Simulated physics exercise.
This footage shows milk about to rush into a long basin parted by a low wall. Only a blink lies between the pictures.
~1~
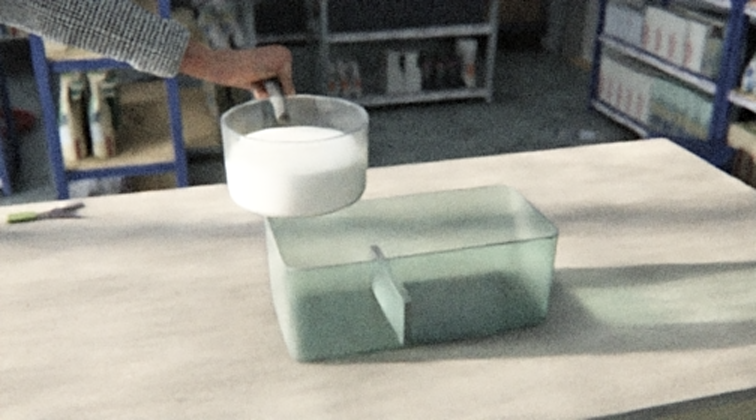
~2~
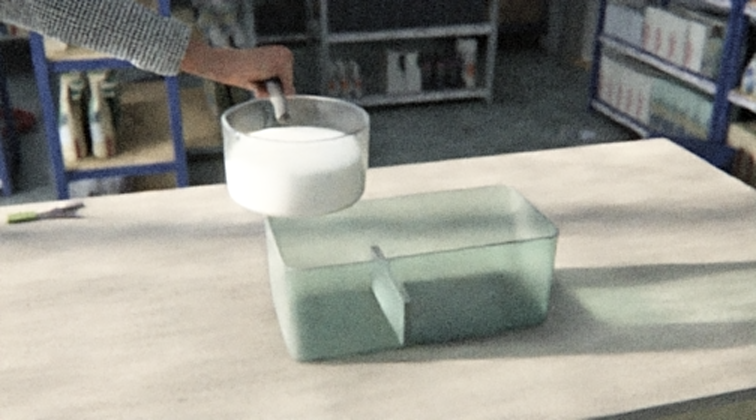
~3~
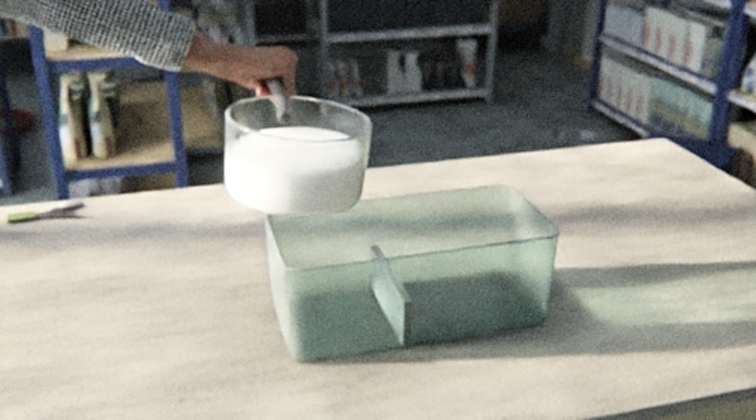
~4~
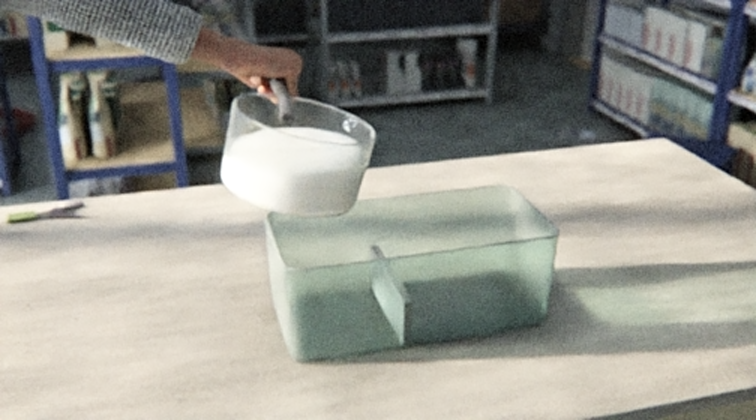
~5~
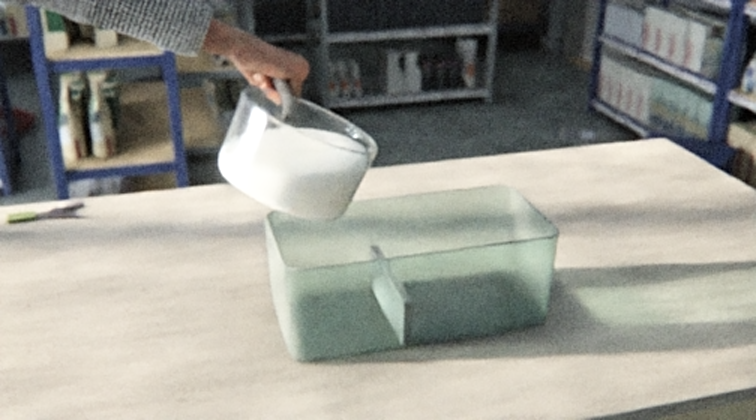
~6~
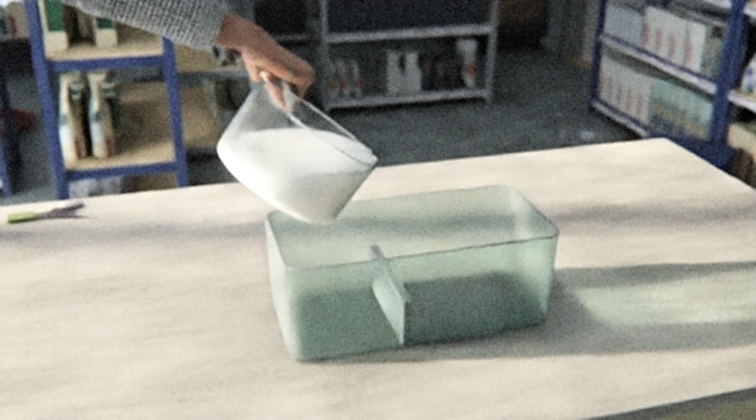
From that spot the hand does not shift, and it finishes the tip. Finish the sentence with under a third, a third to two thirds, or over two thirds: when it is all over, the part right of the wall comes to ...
When it is all over, the part right of the wall comes to a third to two thirds.
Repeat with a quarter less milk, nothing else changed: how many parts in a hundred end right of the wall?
Some 45 parts in a hundred, give or take.
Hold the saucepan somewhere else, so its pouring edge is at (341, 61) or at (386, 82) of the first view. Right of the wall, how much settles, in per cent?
First try: Near 45 percent; second try: Near 90 percent.
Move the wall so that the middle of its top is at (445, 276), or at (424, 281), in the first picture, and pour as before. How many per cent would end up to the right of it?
About 10 per cent on the first try, and 10 per cent on the second.
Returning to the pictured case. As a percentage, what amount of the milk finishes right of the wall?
Share approx. 60 %.
A moment on, the saucepan is tipped on its side and 40 per cent is still to pour, 4 is left of the wall and 26 right of it.
Next, the saucepan is tipped on its side and 15 per cent is still to pour, 23 is left of the wall and 57 right of it.
Then the saucepan is tipped on its side and 5 per cent is still to pour, 35 is left of the wall and 58 right of it.
Later the saucepan is tipped on its side and 1 per cent is still to pour, 39 is left of the wall and 58 right of it.
At rest 41 per cent lies left of the wall, 58 right of it and 1 outside.
